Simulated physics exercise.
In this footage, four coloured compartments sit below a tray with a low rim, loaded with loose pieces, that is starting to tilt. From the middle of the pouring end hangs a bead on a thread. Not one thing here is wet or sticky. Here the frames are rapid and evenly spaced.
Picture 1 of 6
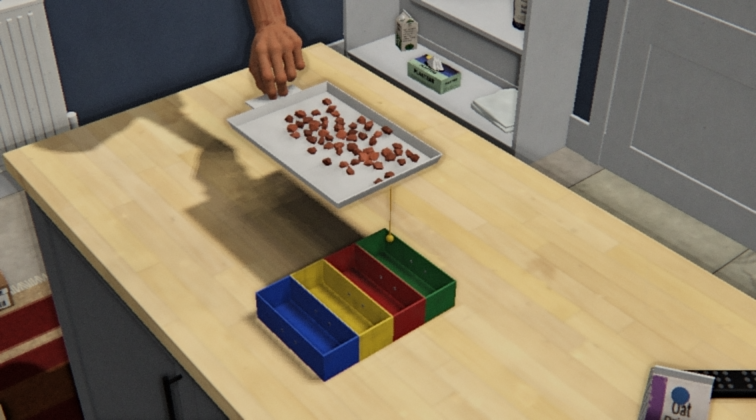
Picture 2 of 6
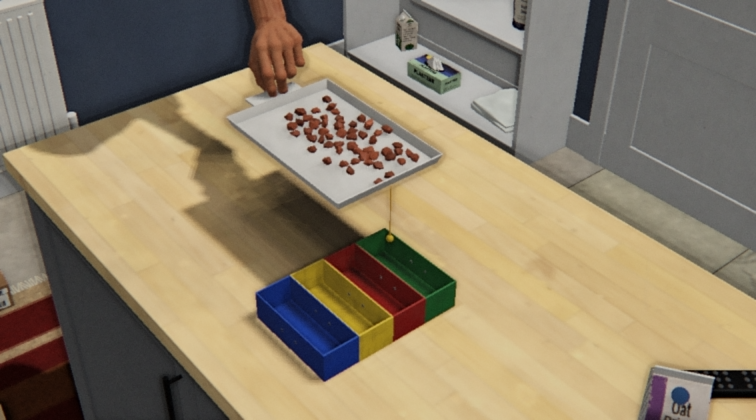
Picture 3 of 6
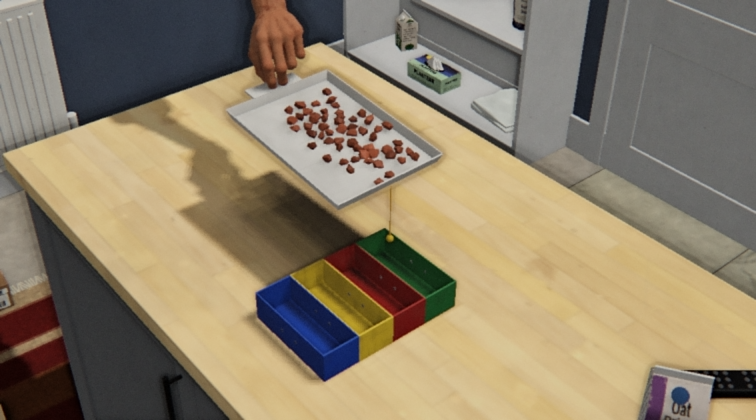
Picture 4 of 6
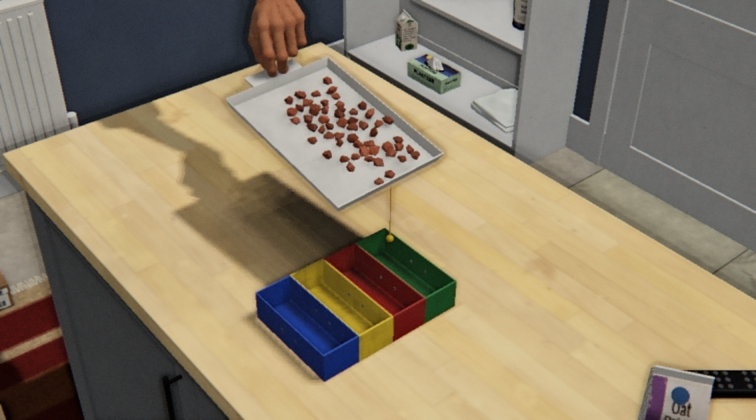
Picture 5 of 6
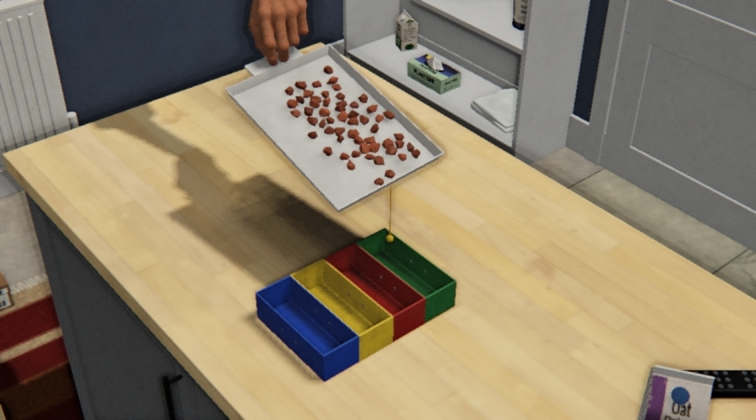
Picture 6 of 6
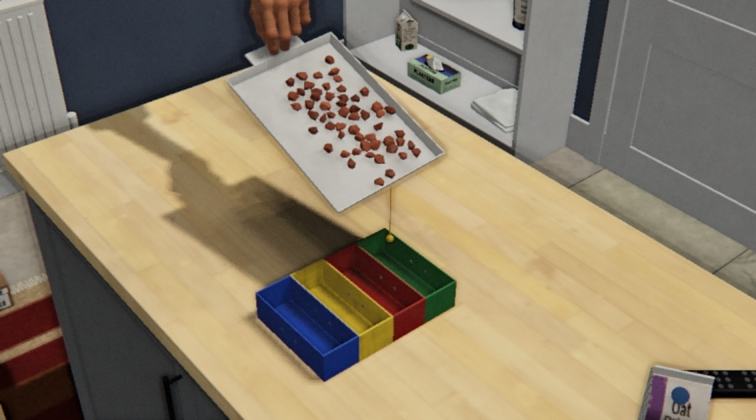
A pale, low-rimmed tray scattered with small reddish-brown pieces starts nearly level, held by a hand above blue, yellow, red and green compartments on a wooden counter. The hand gradually raises the far end, steepening the tray toward the viewer, while the pieces keep their scattered arrangement and the bead hangs still.
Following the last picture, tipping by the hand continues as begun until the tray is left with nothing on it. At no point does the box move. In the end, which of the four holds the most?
The red cell holds the most.
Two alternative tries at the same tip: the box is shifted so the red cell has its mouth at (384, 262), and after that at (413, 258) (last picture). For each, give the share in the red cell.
In order: 30 percent and 10 percent.
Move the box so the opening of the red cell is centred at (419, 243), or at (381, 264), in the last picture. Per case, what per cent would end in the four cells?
Trial 1 near 80 %, trial 2 near 100 %.
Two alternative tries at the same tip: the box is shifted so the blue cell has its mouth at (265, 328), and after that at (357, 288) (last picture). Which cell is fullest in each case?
The green one, then blue.
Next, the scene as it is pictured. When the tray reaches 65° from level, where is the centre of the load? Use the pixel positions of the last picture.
Somewhere about pixel (365, 195).
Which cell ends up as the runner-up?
That yellow cell.
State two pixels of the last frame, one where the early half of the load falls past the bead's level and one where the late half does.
(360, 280) first, (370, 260) later.
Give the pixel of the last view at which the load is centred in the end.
Resting centre, last frame: Roughly (374, 300).
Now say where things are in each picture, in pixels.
The first picture shows corners of the pouring end near (338, 199) and (437, 154), level; middle of the load near (341, 135), bits of crushed brick; bead on its thread near (390, 239); blue cell near (341, 356); yellow cell near (376, 336); red cell near (409, 318); green cell near (440, 300).
The second picture shows corners of the pouring end near (338, 200) and (437, 154), level; middle of the load near (341, 134).
The third picture shows corners of the pouring end near (339, 201) and (438, 153), tipped barely, lowest at the left corner; middle of the load near (341, 129).
The fourth picture shows corners of the pouring end near (339, 203) and (438, 152), tipped a little, lowest at the left corner; middle of the load near (342, 123).
The fifth picture shows corners of the pouring end near (339, 205) and (439, 152), tipped clearly, lowest at the left corner; middle of the load near (353, 122).
The sixth picture shows corners of the pouring end near (340, 207) and (439, 152), tipped clearly, lowest at the left corner; middle of the load near (354, 117); blue cell near (341, 356); yellow cell near (376, 336); red cell near (409, 318); green cell near (440, 300).
Shortly afterwards, tray tipped steeply; the bulk on the tray; a little falling or outside the box.
Next, tray tipped past a quarter turn; near a third in the red cell; near a third in the yellow cell; a little in the green cell; near a quarter falling or outside the box.
Some moments later, tray tipped past a quarter turn; near half in the red cell; near a third in the yellow cell; near a quarter in the green cell; only a few in the blue cell; only a few falling or outside the box.
In the end, tray tipped past a quarter turn; near half in the red cell; near a third in the yellow cell; near a quarter in the green cell; only a few in the blue cell; only a few outside the box.
